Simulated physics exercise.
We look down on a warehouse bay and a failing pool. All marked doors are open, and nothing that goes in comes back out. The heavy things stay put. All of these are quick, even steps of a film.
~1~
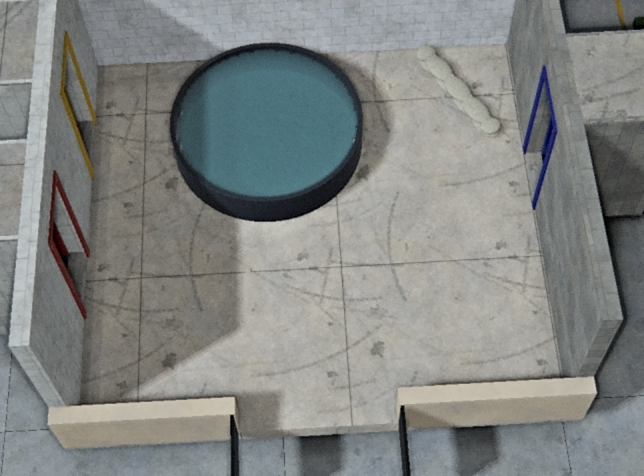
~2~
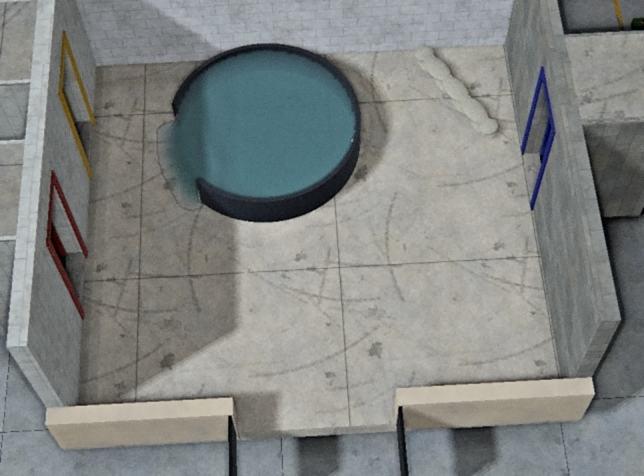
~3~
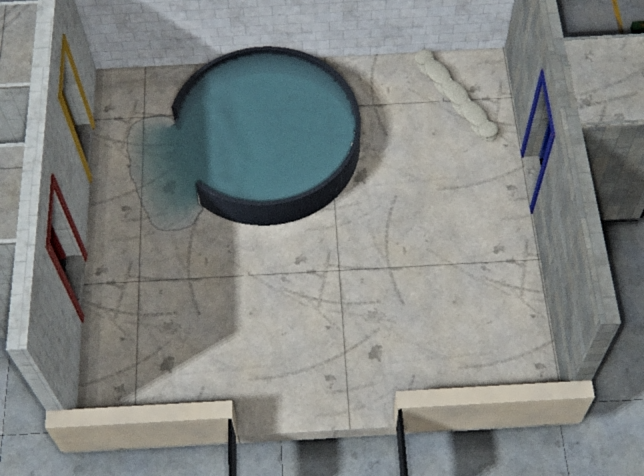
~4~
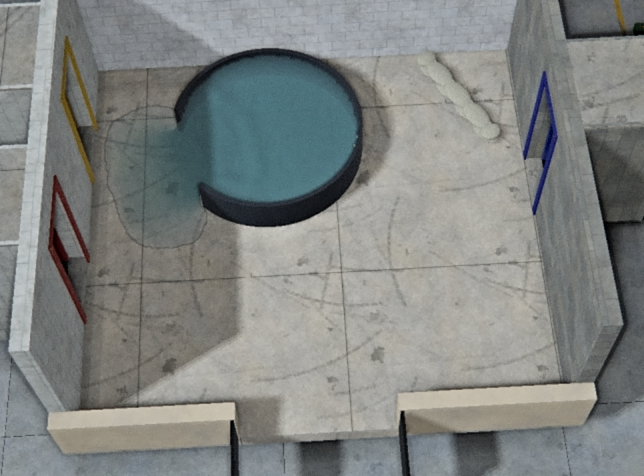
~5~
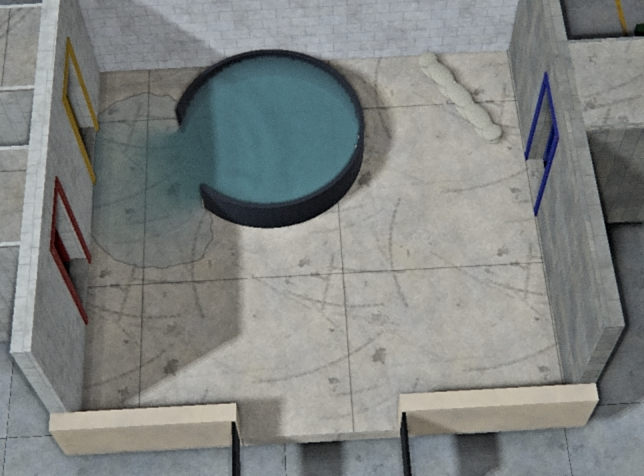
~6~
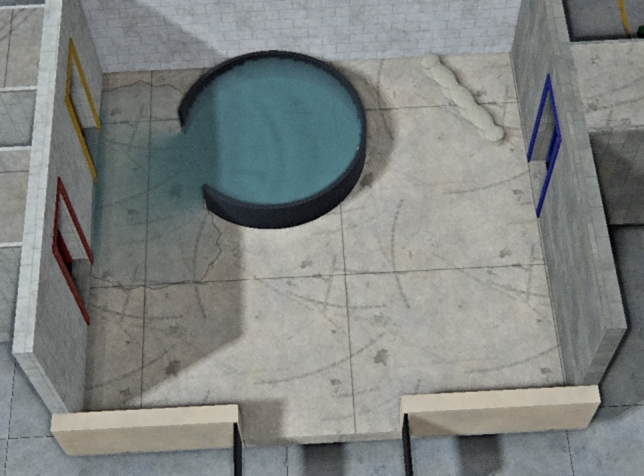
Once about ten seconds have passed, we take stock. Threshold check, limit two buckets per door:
Result: The red door will not top two buckets. The yellow door will top two buckets. The blue door will not top two buckets.
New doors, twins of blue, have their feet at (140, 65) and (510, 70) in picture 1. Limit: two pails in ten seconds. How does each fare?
The first door ends up above and the second ends up below.
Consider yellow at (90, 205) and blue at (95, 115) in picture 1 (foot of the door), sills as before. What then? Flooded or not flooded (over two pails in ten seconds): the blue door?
My answer is that the blue door goes beyond the limit.
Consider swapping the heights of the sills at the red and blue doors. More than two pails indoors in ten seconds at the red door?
Result for red door: It admits more.
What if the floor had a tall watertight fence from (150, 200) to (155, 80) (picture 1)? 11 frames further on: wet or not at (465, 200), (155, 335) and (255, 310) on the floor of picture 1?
First spared, then soaked, then soaked.
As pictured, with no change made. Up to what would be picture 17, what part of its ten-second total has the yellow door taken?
Share at that point: Roughly 45 %.
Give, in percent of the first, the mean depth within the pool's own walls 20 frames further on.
It works out to roughly 48 percent.
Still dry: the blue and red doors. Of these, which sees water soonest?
Answer: The red one.
A moment on, water covers 15 % of the floor; the red door wet at the sill, nothing in, the yellow door over two buckets in, the blue door not reached.
Next, water covers 25 % of the floor; the red door wet at the sill, nothing in, the yellow door far over two buckets in, the blue door not reached.
Then, water covers 40 % of the floor; the red door wet at the sill, nothing in, the yellow door far over two buckets in, the blue door not reached.
Later, water covers 75 % of the floor; the red door wet at the sill, nothing in, the yellow door far over two buckets in, the blue door not reached.
In the end, water covers 95 % of the floor; the red door wet at the sill, nothing in, the yellow door far over two buckets in, the blue door under two buckets in.
